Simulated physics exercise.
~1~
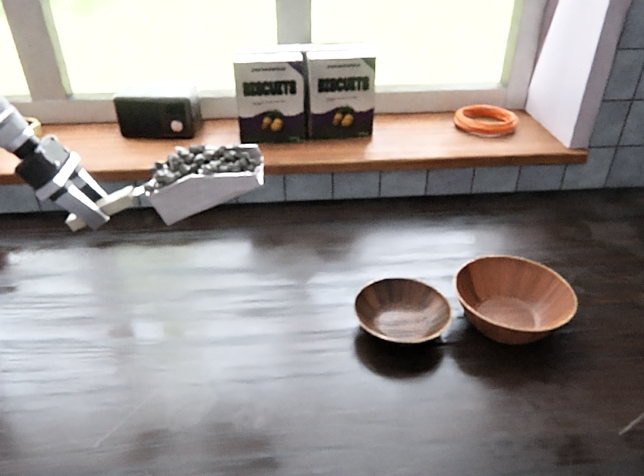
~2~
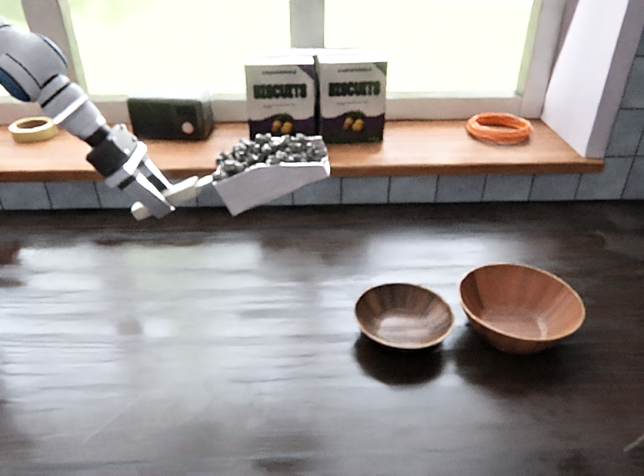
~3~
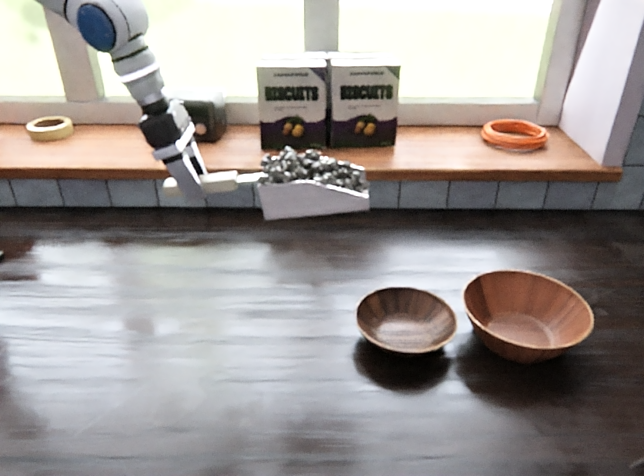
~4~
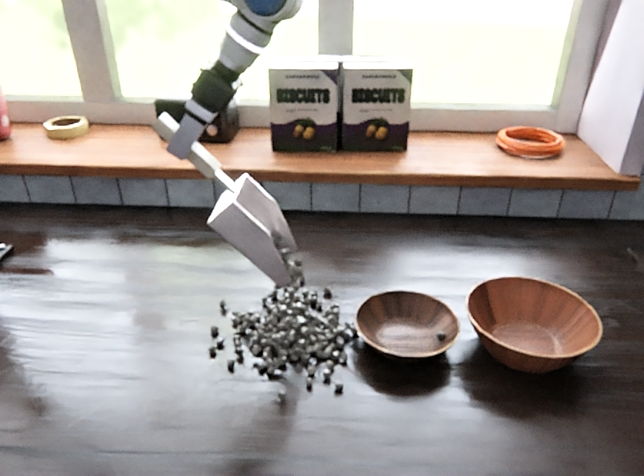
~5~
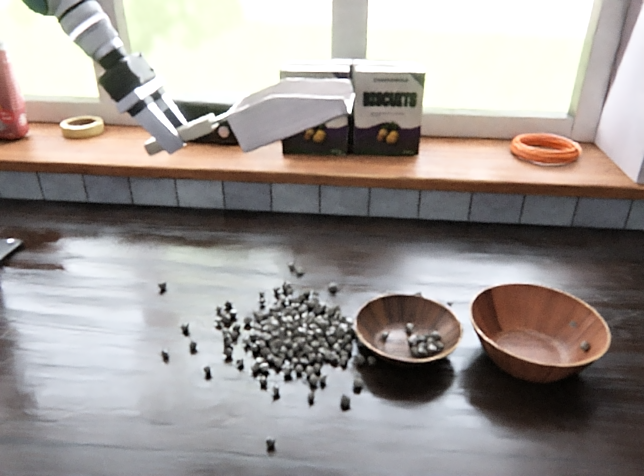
A robot arm carries a pale scoop heaped with small dark grey pebbles rightward over a dark, glossy wooden table, seen from slightly above and facing a window. Two brown wooden bowls stand on the right, the smaller one nearer the middle, while biscuit boxes, a dark box and an orange ring sit on the wooden sill. The scoop tips steeply forward before reaching the bowls, and the pebbles pour onto the table. The arm then lifts the scoop and levels it. Most pebbles lie scattered left of the smaller bowl, with only a few inside it.
